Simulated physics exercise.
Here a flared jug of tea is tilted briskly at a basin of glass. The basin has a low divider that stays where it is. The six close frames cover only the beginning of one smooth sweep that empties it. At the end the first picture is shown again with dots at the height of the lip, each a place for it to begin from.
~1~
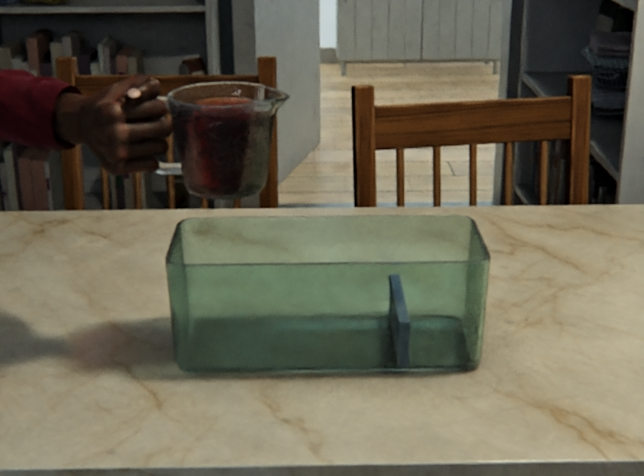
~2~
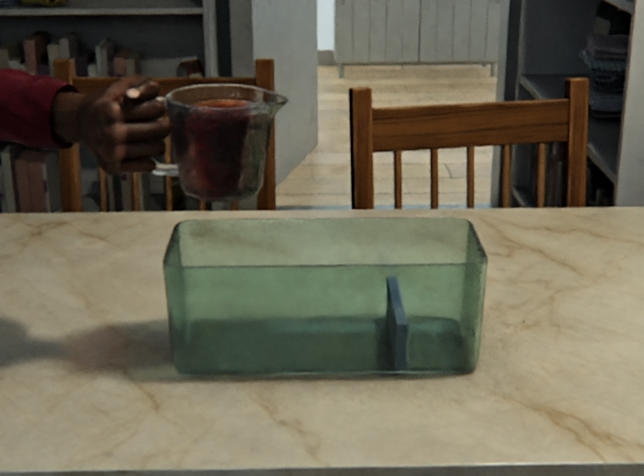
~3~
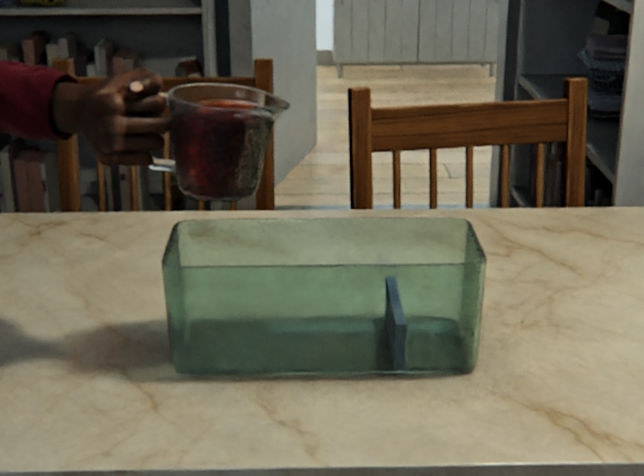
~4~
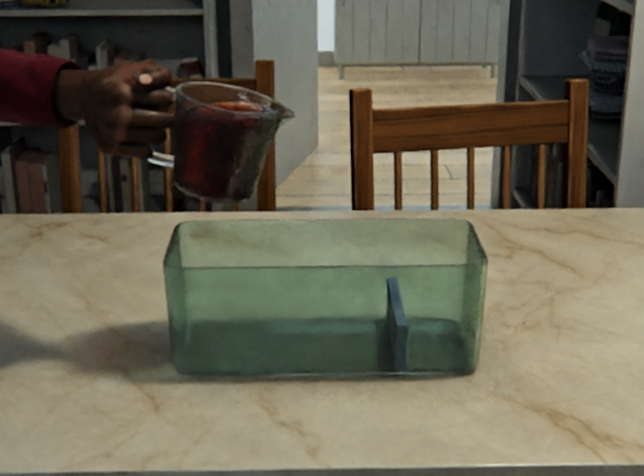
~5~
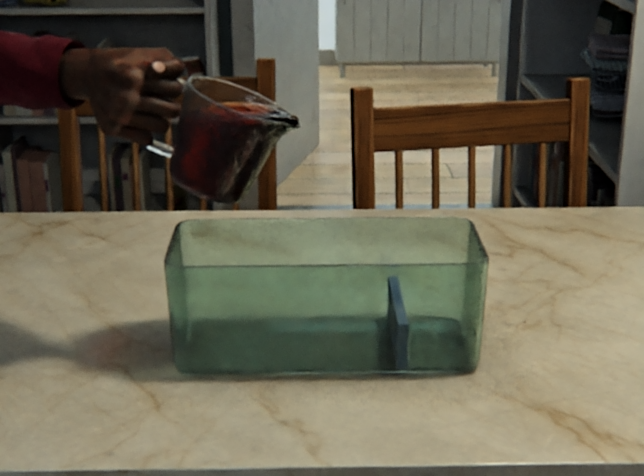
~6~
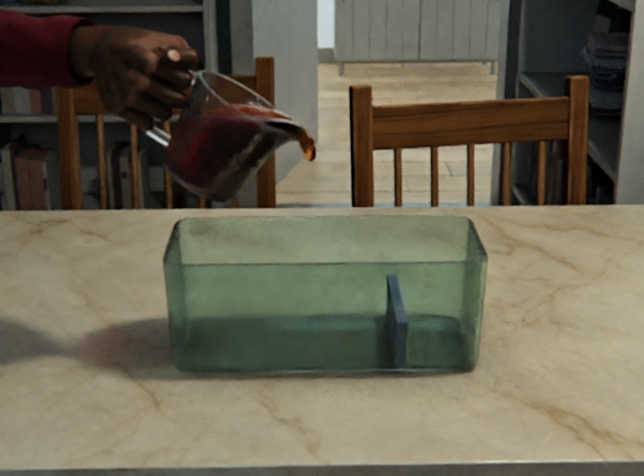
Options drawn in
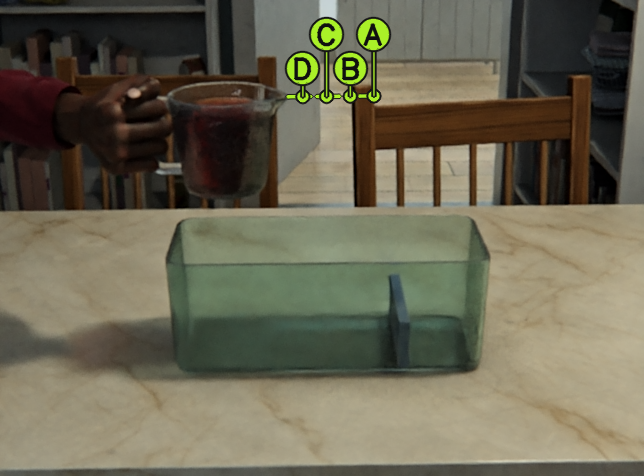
A hand tilting a glass jug of dark red tea rightward above a glass basin, the tea just coming over the lip.
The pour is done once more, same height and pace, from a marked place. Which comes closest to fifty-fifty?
The answer is place B.
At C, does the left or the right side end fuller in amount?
The left one.
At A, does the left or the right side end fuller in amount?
The right side.
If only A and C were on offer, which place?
That would be A.
On the marked copy, A at (373, 96); B at (350, 96); C at (326, 96); D at (302, 96).
For place A, about 27 % ends left of the wall and 73 % right of it.
For place B, about 45 % ends left of the wall and 54 % right of it.
For place C, about 83 % ends left of the wall and 16 % right of it.
For place D, about 95 % ends left of the wall and 3 % right of it.
